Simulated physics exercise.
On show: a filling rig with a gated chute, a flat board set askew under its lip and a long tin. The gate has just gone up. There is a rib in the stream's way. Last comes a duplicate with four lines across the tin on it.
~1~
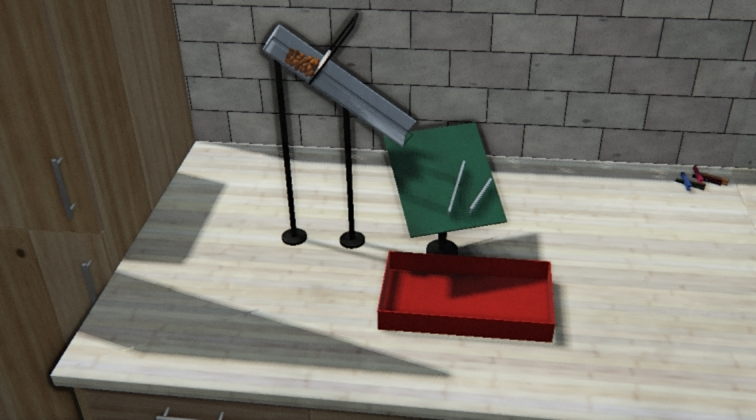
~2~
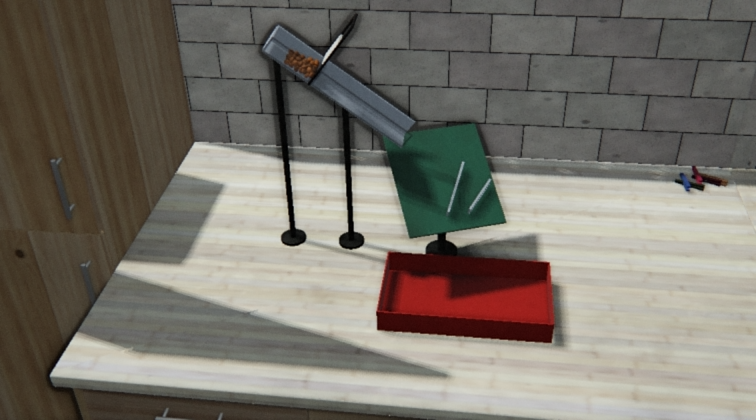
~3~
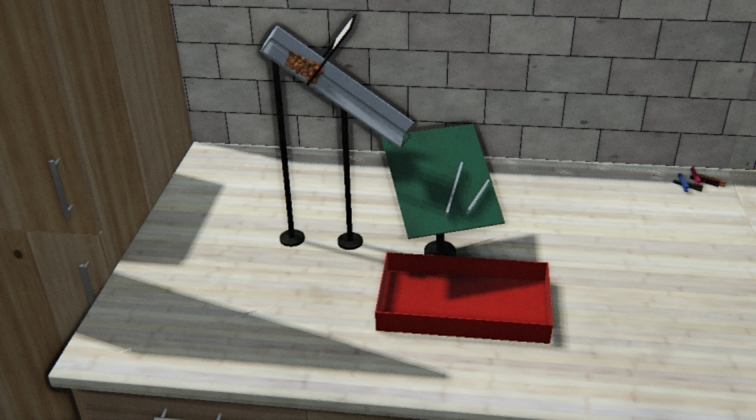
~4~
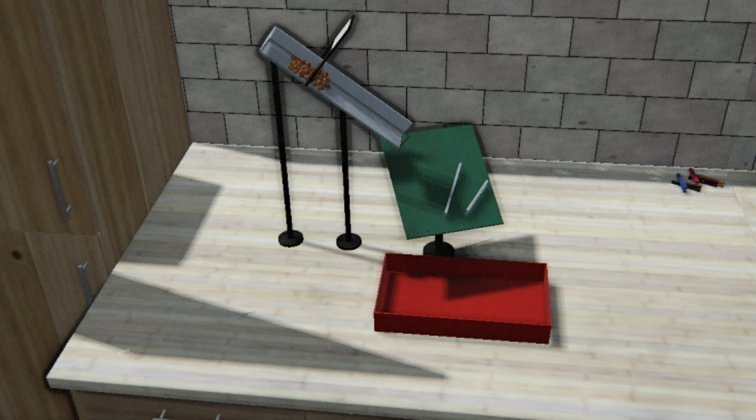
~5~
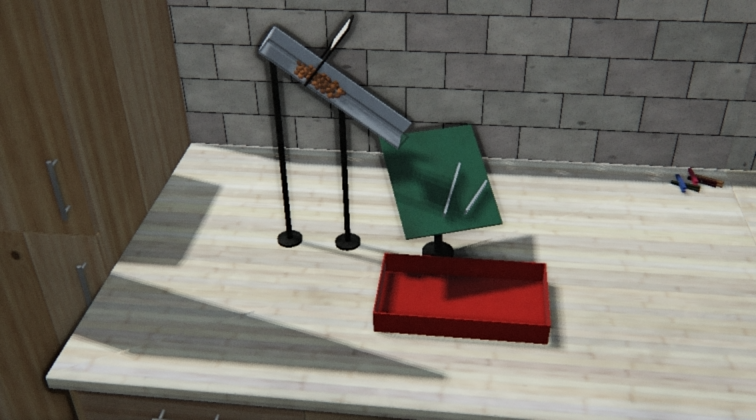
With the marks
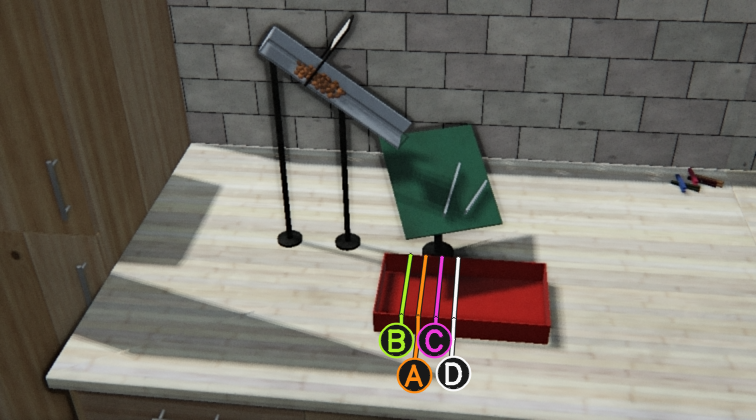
Small brown pieces slid a short way down a sloping grey chute after the gate lifted, spreading out as they moved, while the tilted green board and the empty red tray below stayed still.
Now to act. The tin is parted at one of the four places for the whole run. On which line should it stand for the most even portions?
C.
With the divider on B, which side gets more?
More lands on the right.
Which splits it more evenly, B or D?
It is D.
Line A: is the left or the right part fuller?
More lands on the right.
On the marked copy, line A crosses the front rim at (418, 316); line B crosses the front rim at (401, 315); line C crosses the front rim at (436, 317); line D crosses the front rim at (453, 318).
For line A, of what is caught, about a tenth on the left of the divider, almost all on the right.
For line B, of what is caught, not one piece on the left of the divider, every piece on the right.
For line C, of what is caught, roughly a third on the left of the divider, roughly two thirds on the right.
For line D, of what is caught, the larger part on the left of the divider, about a tenth on the right.
